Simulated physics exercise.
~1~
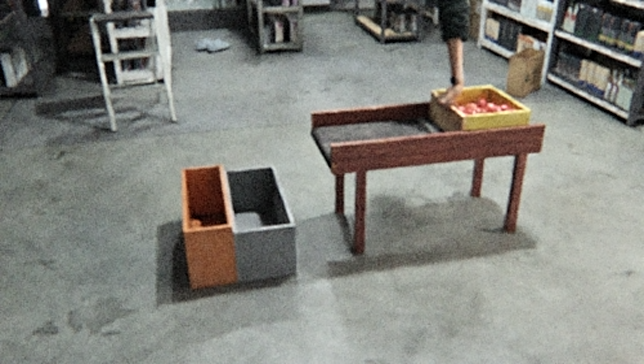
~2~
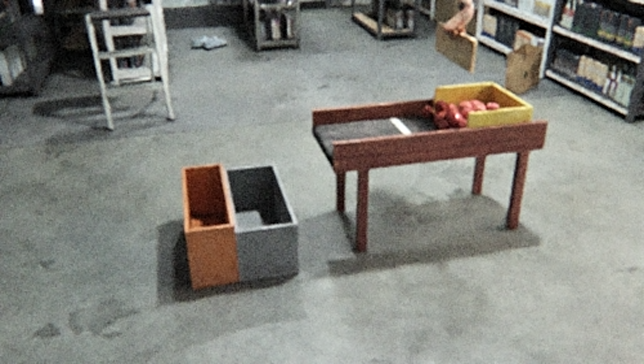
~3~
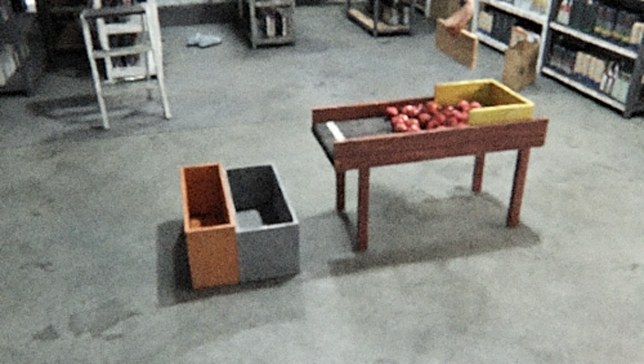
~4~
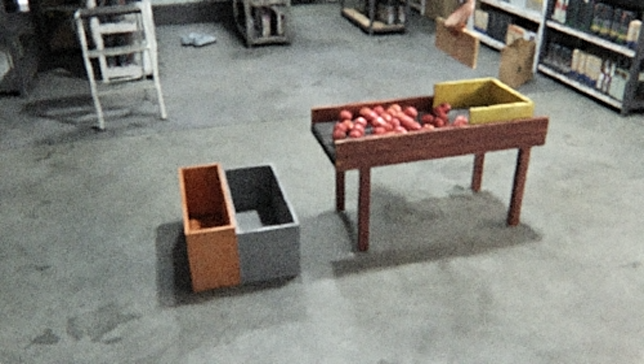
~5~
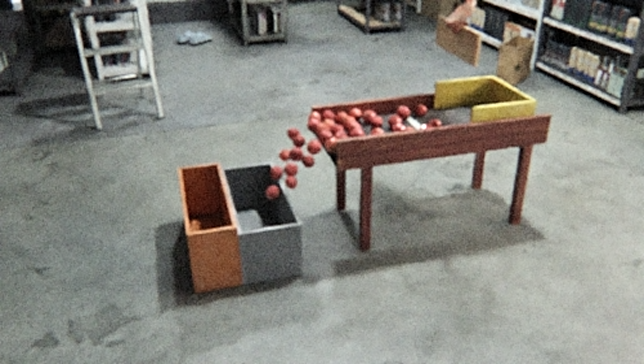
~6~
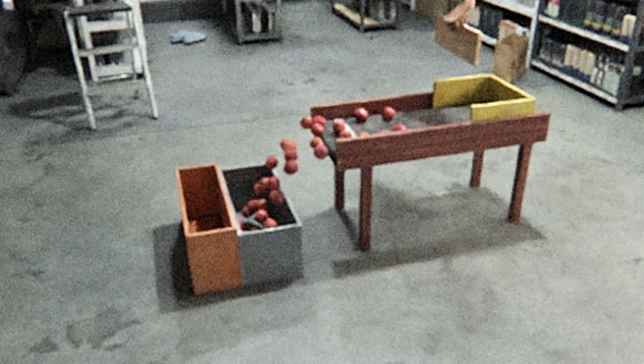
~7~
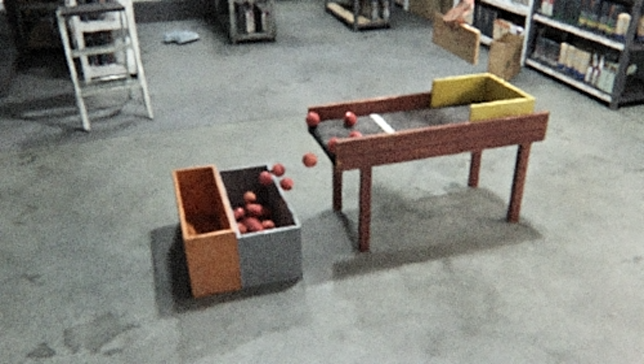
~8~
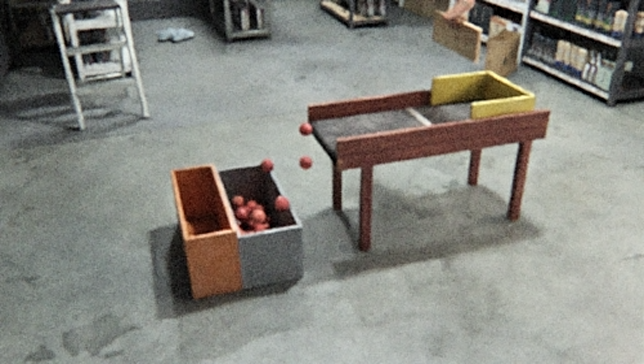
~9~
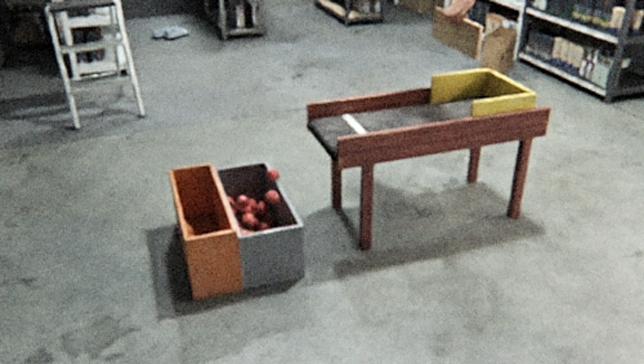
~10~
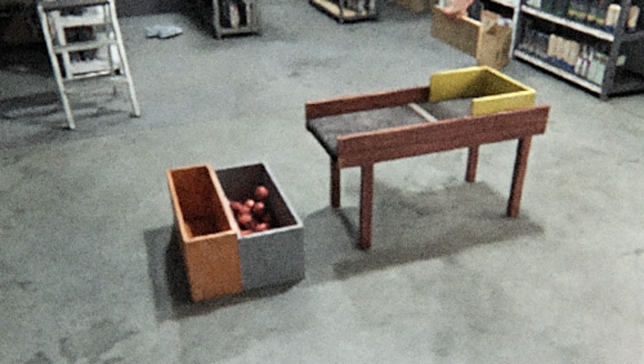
Red tomatoes spilled out of a yellow pen as its gate lifted, rode left along a dark conveyor belt, and tumbled off the end in a stream, until all of them lay piled in the grey bin, leaving the orange tub beside it empty.
